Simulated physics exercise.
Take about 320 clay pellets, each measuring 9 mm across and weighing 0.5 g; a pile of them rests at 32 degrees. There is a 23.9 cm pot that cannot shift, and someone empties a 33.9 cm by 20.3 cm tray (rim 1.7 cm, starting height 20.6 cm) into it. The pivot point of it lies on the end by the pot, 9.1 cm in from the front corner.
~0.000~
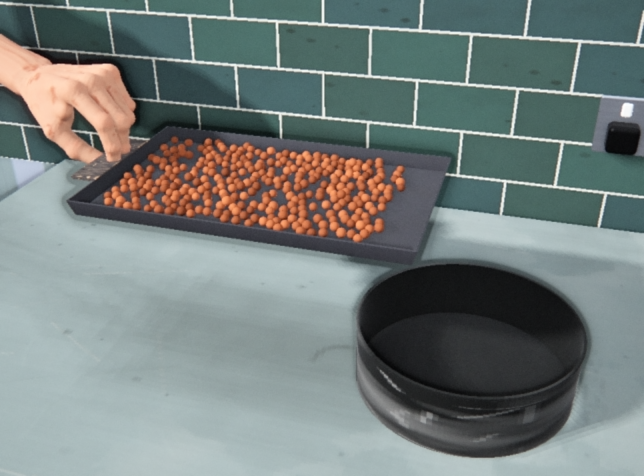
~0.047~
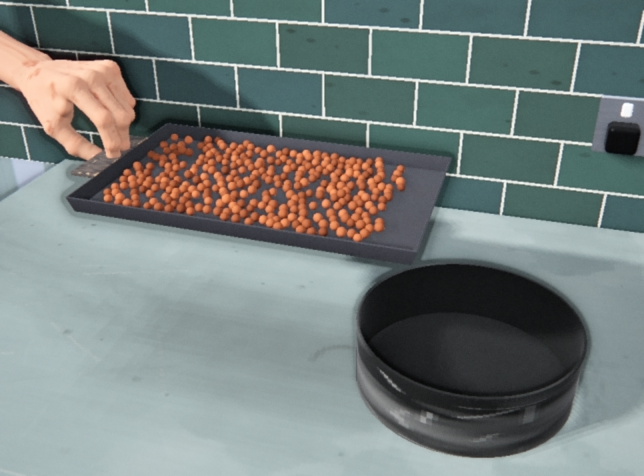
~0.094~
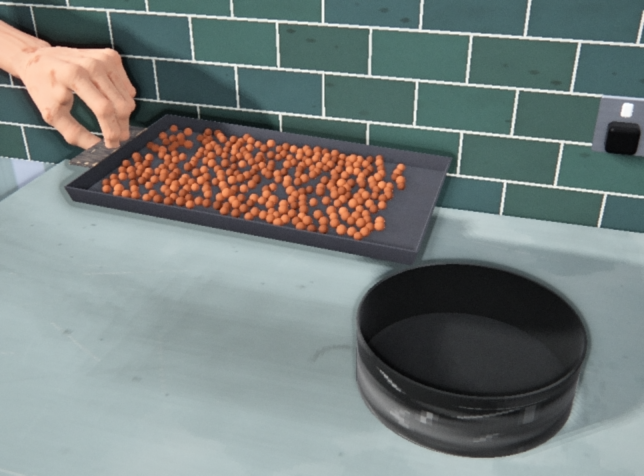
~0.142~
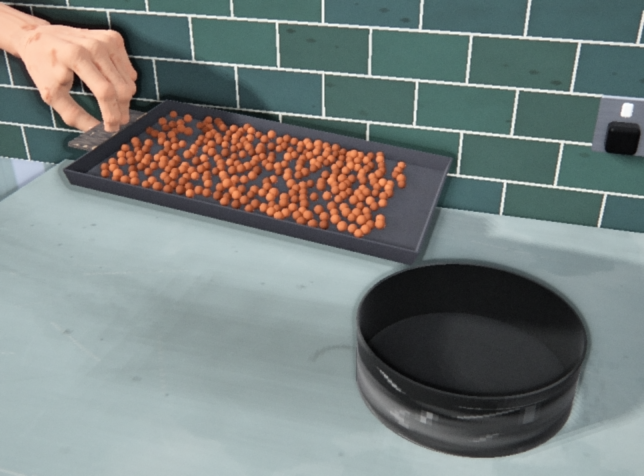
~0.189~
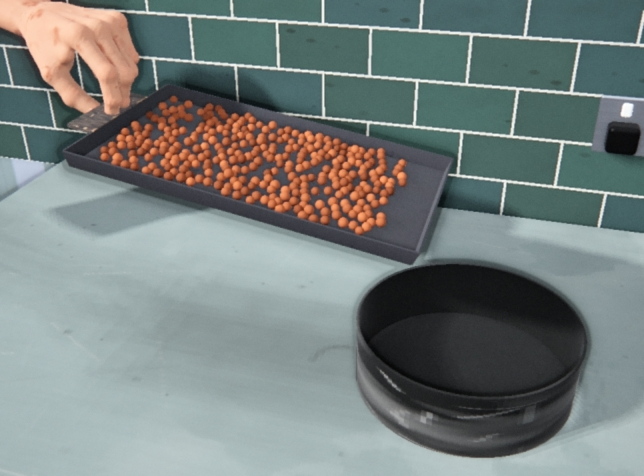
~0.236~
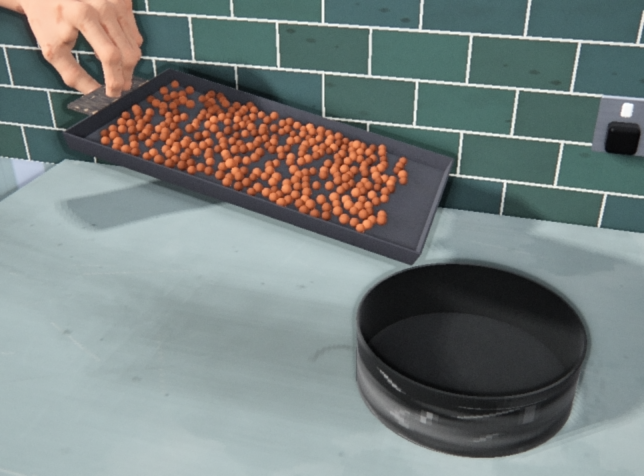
Hand raising the left end of a dark tray of small orange-brown balls, tilting it beside a round black pan.
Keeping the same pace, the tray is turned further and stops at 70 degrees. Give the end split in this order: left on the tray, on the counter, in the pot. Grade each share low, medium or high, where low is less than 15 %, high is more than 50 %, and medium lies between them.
Shares - tray: High, counter: Low, pot: Medium.
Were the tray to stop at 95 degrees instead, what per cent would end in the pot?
That comes out at some 95 per cent.
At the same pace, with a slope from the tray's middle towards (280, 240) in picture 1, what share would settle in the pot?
About 5 per cent.
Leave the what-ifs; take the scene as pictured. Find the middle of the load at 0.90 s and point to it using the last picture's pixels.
Estimated load position: Around (427, 187).
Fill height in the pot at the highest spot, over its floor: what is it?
1.0 cm.
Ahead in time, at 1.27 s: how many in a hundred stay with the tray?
Some 70 per cent of the load.
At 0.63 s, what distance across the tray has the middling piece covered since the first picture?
Displacement on the tray: Roughly 9 cm.
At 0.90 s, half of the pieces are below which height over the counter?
Median height: Approx. 24 cm.
Then, at 0.63 s, tilt 40 degrees; the tray holds 100 %, the pot 0 %.
After 0.90 s, tilt 59 degrees; the tray holds 90 %, the pot 0 %.
After 1.27 s, tilt 70 degrees; the tray holds 70 %, the pot 25 %.
By 1.8 s all is still; tray 70 %, counter 5 %, pot 30 %.
